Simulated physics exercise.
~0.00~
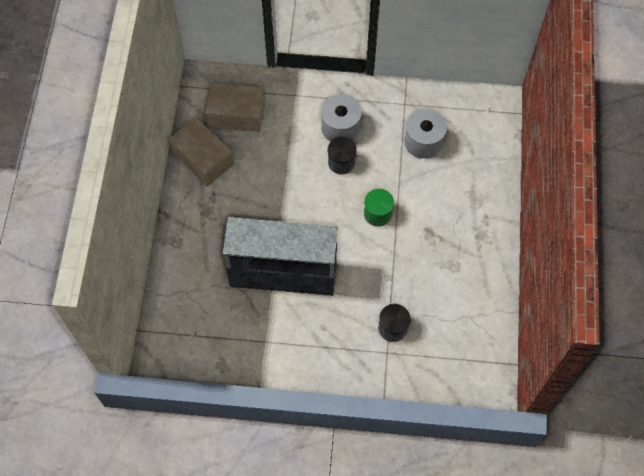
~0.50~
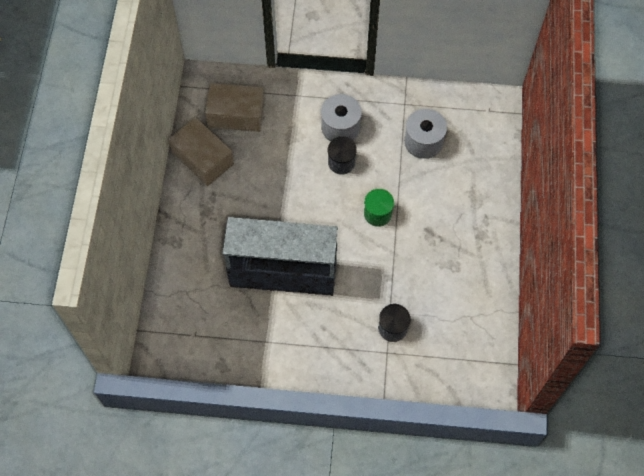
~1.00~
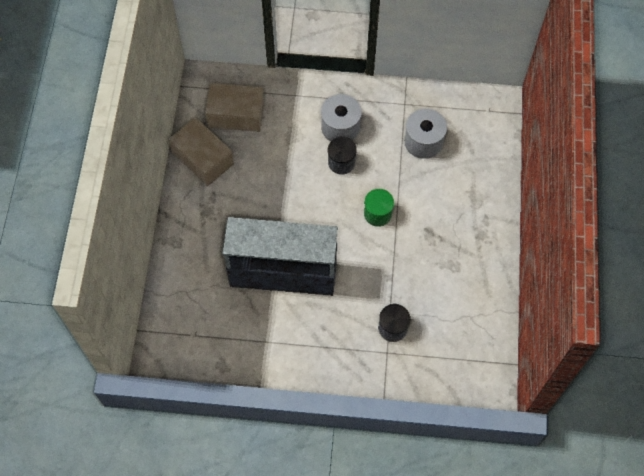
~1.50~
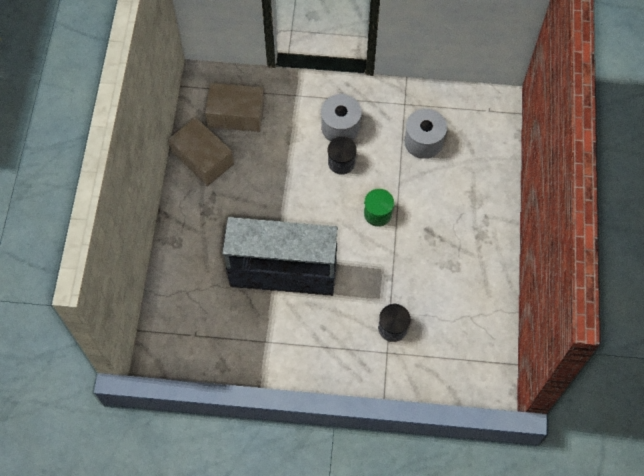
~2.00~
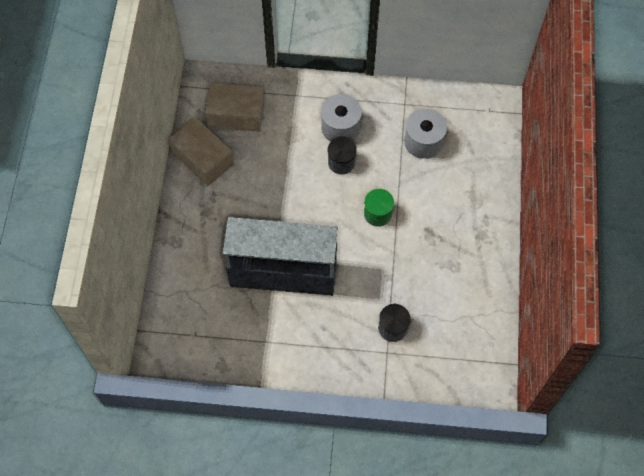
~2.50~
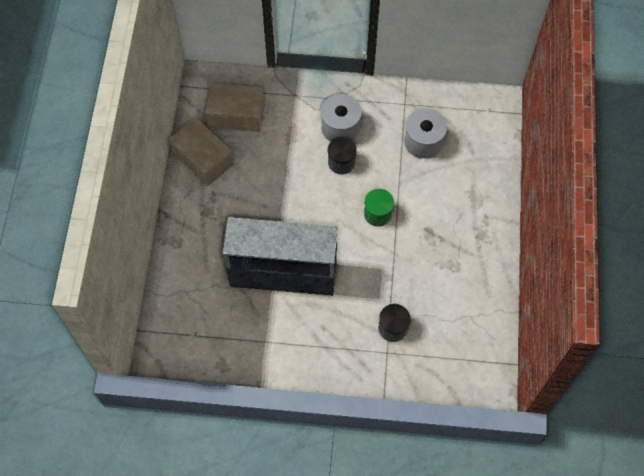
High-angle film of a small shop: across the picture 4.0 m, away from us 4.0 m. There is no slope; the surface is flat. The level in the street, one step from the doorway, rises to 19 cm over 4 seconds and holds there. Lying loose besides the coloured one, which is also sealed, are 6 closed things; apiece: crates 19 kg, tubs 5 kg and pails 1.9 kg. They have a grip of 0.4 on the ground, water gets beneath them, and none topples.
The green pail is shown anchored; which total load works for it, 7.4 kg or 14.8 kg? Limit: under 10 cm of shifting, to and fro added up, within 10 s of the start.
Only the heavier one succeeds.
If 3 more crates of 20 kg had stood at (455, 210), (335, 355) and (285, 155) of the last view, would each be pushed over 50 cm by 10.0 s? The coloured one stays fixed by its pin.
Note, in sequence: Not exceeded, not exceeded, exceeded.
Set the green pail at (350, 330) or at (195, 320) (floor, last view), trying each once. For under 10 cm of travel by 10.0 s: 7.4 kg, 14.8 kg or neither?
For the first spot the lighter suffices, for the second the lighter suffices.
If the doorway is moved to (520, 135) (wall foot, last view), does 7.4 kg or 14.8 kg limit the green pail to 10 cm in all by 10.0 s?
With that change, the lighter one suffices.
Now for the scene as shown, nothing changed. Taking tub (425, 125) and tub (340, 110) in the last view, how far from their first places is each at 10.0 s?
First 10 cm, then 200 cm.
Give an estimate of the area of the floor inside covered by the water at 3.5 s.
Somewhere around 2.0 m2, roughly.
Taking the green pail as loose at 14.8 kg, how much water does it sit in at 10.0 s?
Something like 7 centimetres.
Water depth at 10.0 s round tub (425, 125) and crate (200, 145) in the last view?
Around 3 cm and 6 cm.
After 3.5 s the green pail would be 0 cm from its start with 7.4 kg and 0 cm from its start with 14.8 kg; 0 cm of water round it then.
After 4.5 s the green pail would be 0 cm from its start with 7.4 kg and 0 cm from its start with 14.8 kg; 1 cm of water round it then.
After 7.0 s the green pail would be 23 cm from its start with 7.4 kg and 1 cm from its start with 14.8 kg; 6 cm of water round it then.
After 10.0 s the green pail would be 77 cm from its start with 7.4 kg and 1 cm from its start with 14.8 kg; 7 cm of water round it then.
